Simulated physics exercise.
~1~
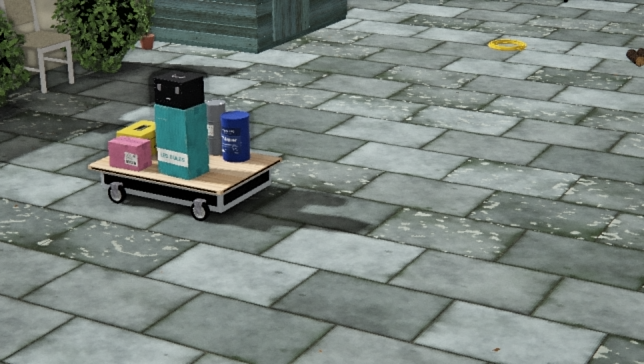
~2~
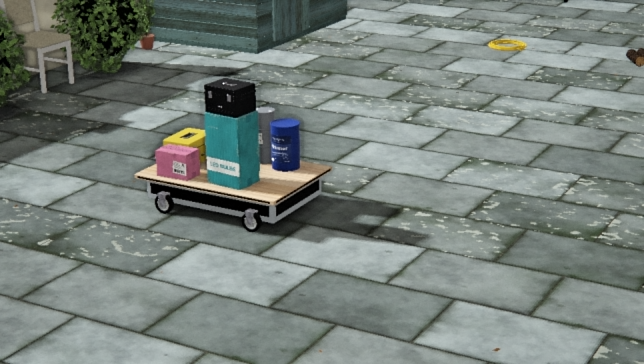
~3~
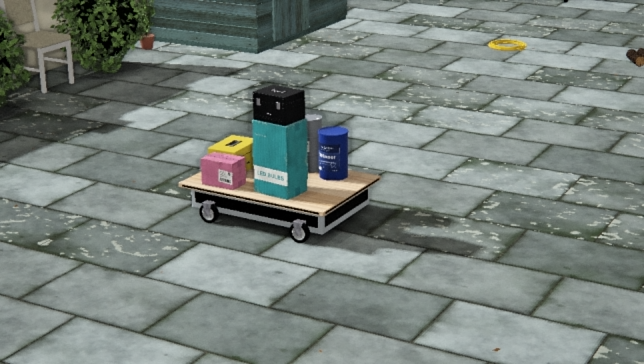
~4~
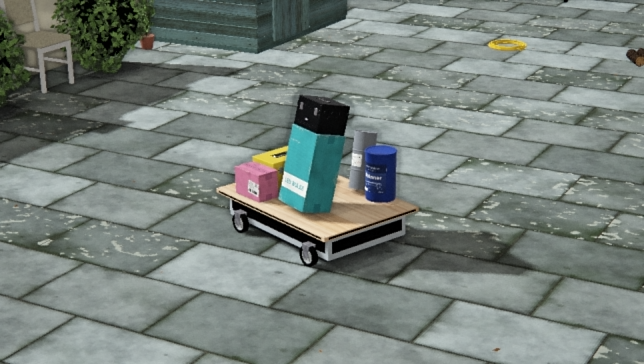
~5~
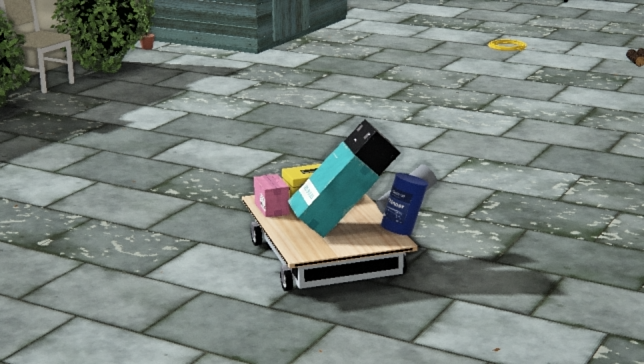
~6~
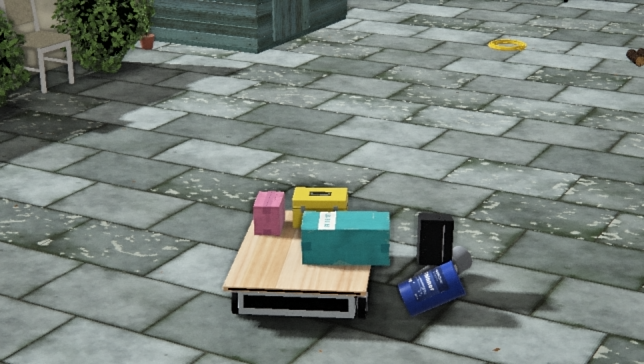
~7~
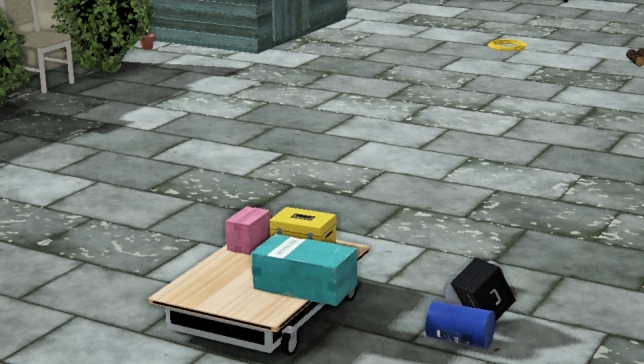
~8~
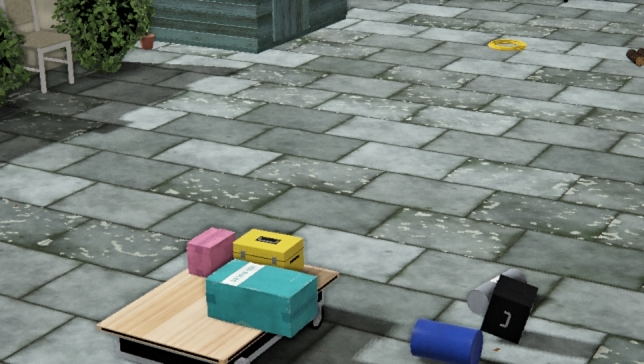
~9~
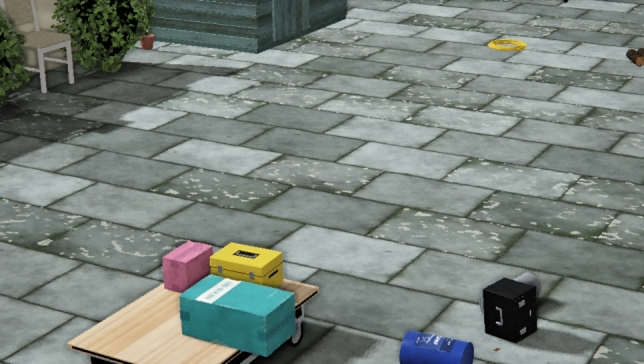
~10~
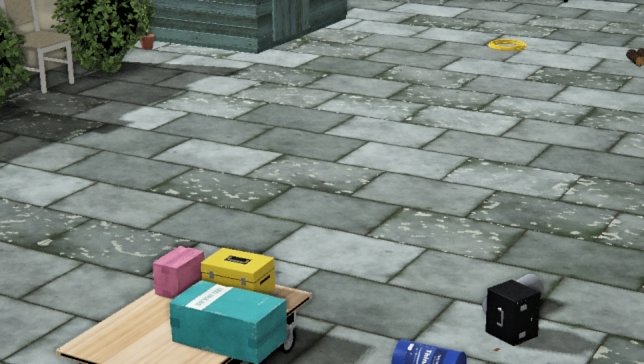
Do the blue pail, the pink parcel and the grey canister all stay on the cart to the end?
No, only the pink parcel stays on the cart. The blue pail and the grey canister both fall off and end up on the paving.
